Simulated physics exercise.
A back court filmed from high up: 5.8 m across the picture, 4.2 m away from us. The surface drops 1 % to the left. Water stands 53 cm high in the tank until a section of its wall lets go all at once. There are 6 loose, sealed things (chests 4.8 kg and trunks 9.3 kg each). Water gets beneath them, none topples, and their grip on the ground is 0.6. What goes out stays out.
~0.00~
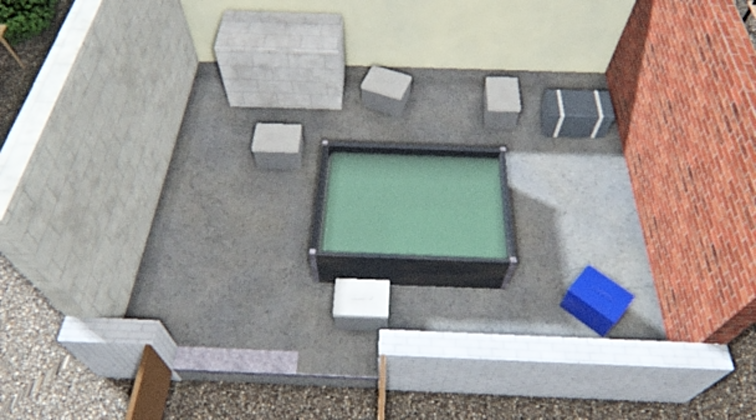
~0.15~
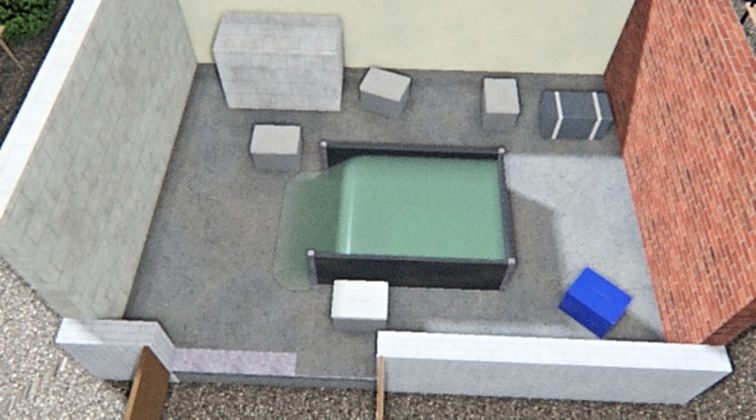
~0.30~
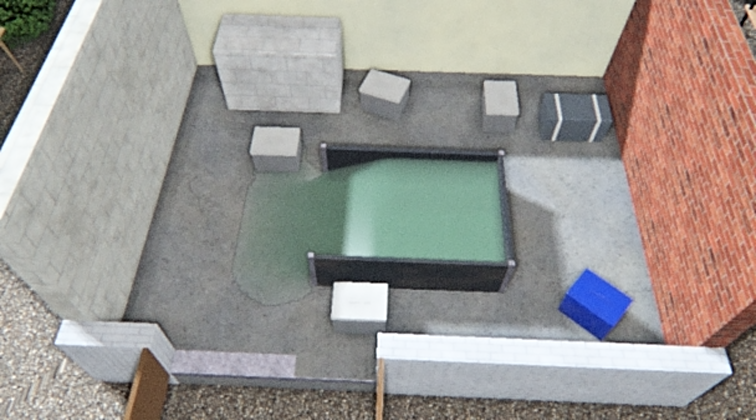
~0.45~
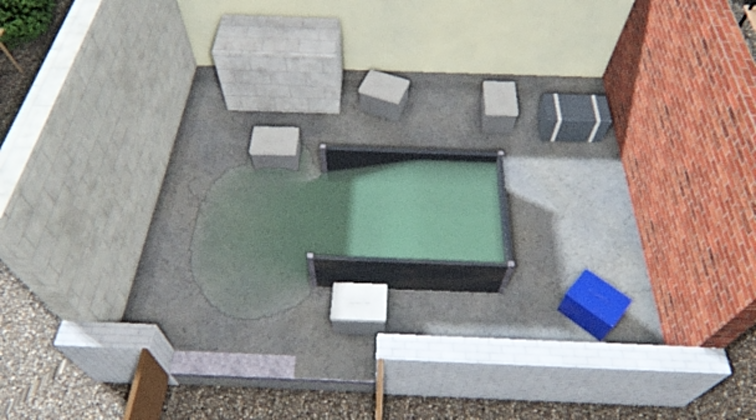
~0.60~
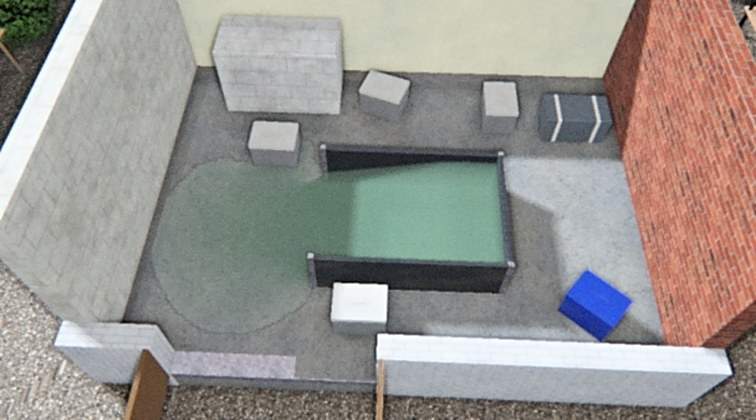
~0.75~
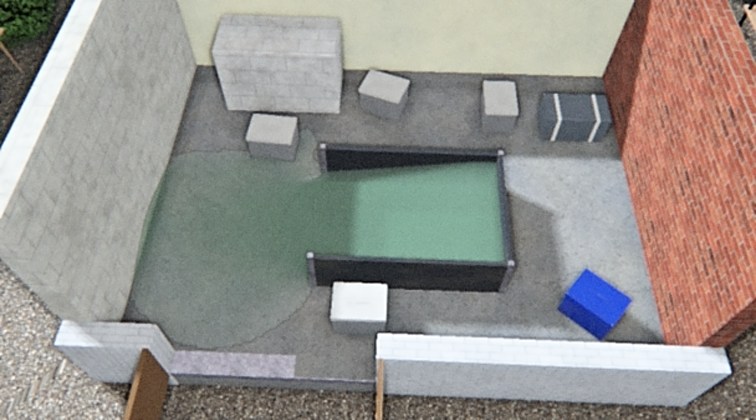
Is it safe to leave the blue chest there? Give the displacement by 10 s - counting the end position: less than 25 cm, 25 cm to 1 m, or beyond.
The blue chest moves a short way.
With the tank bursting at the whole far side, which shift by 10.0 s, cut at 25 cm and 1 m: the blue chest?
In that case the blue chest gets carried off.
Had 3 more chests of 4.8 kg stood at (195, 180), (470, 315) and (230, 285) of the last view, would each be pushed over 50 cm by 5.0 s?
In turn: Past it, less, over.
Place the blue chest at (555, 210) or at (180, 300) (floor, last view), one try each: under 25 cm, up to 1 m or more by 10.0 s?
In turn: It is nudged along; it gets carried off.
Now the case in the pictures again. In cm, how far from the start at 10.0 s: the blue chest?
Roughly 50 cm.
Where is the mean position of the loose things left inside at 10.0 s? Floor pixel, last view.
Near (531, 207).
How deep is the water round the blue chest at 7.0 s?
Roughly 2 cm.
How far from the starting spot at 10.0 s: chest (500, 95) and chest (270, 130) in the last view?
In that order: 30 cm, 300 cm.
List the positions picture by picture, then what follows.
The first picture shows the blue chest at (602, 293) rests on the ground; water covers 2.8 m2; 0 of 6 have shifted.
The second picture shows the blue chest at (600, 295), on the bottom; water covers 3.4 m2; 0 of 6 have shifted.
The third picture shows the blue chest at (600, 297) rests on the ground; 4.3 m2 under water; 0 of 6 have shifted.
The fourth picture shows the blue chest at (599, 297) rests on the ground; 5.3 m2 under water; 0 of 6 have shifted.
The fifth picture shows the blue chest at (600, 297), on the bottom; water covers 6.6 m2; 1 of 6 have shifted.
The sixth picture shows the blue chest at (600, 297), on the bottom; 7.6 m2 under water; 1 of 6 have shifted.
After 2.0 s the blue chest is near (600, 297), 0.0 m from its start, aground; 0 of 6 are out; 0 afloat.
After 4.5 s the blue chest is near (600, 297), 0.0 m from its start, aground; 0 of 6 are out; 3 afloat.
After 7.0 s the blue chest is near (600, 297), 0.0 m from its start, aground; 0 of 6 are out; 5 afloat.
After 10.0 s the blue chest is near (554, 287), 0.5 m from its start, afloat; 0 of 6 are out; 6 afloat.
